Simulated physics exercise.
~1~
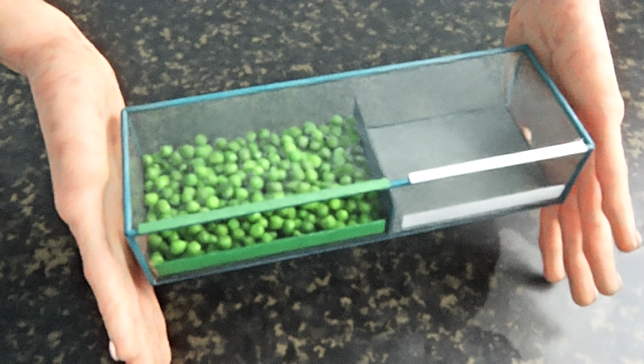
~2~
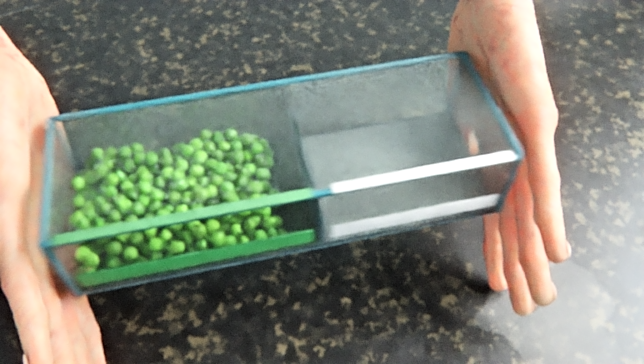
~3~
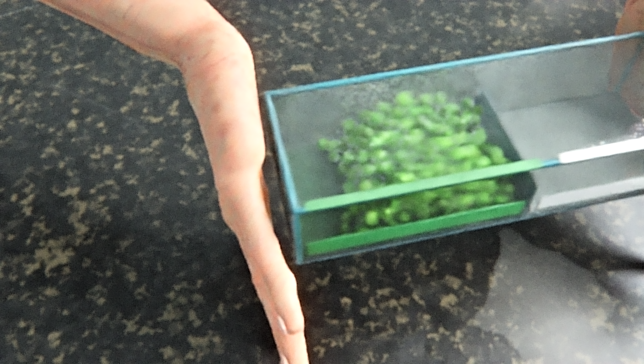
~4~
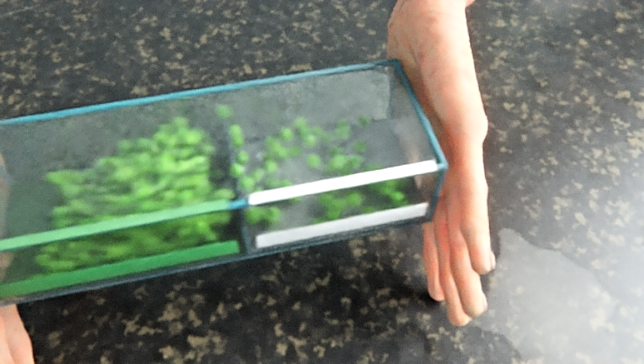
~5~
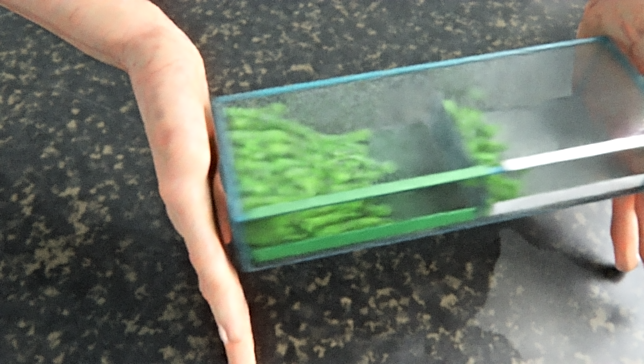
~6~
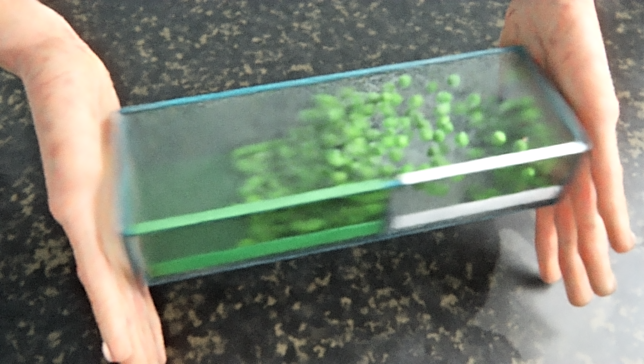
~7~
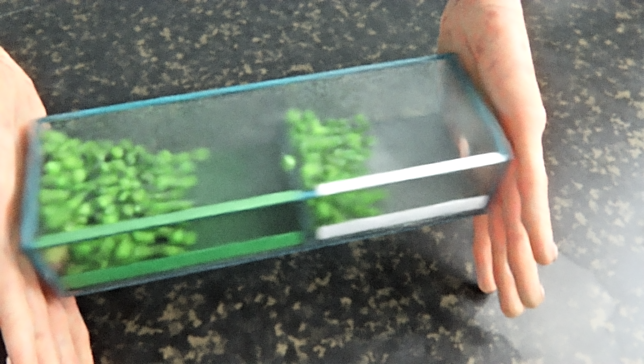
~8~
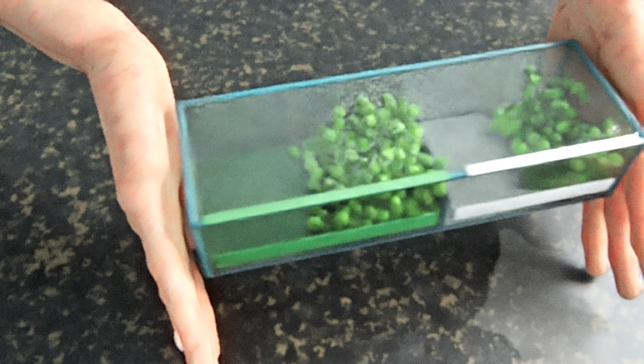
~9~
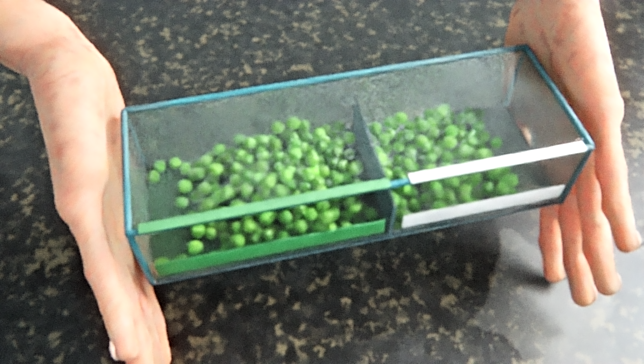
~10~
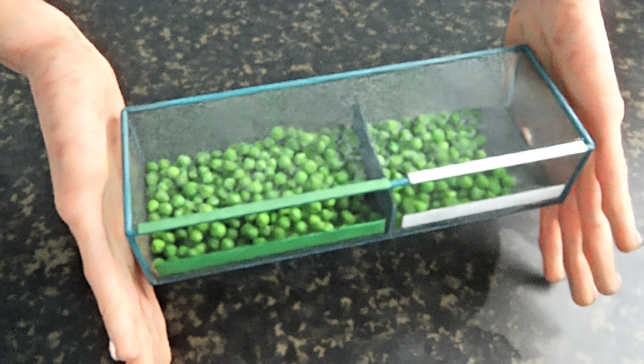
Two hands hold a long, clear lidded box between their palms above a dark speckled countertop, seen from above at an angle. A partition divides it into a larger left compartment marked with a green strip, holding all the green peas, and a smaller, empty right one marked in white. The hands shift the box left, then swing it right and back left, and some peas spill over the partition into the white side. They keep shaking it from side to side, and the peas scatter and bunch up. Finally the box stops and the peas settle, with more in the green compartment than the white.
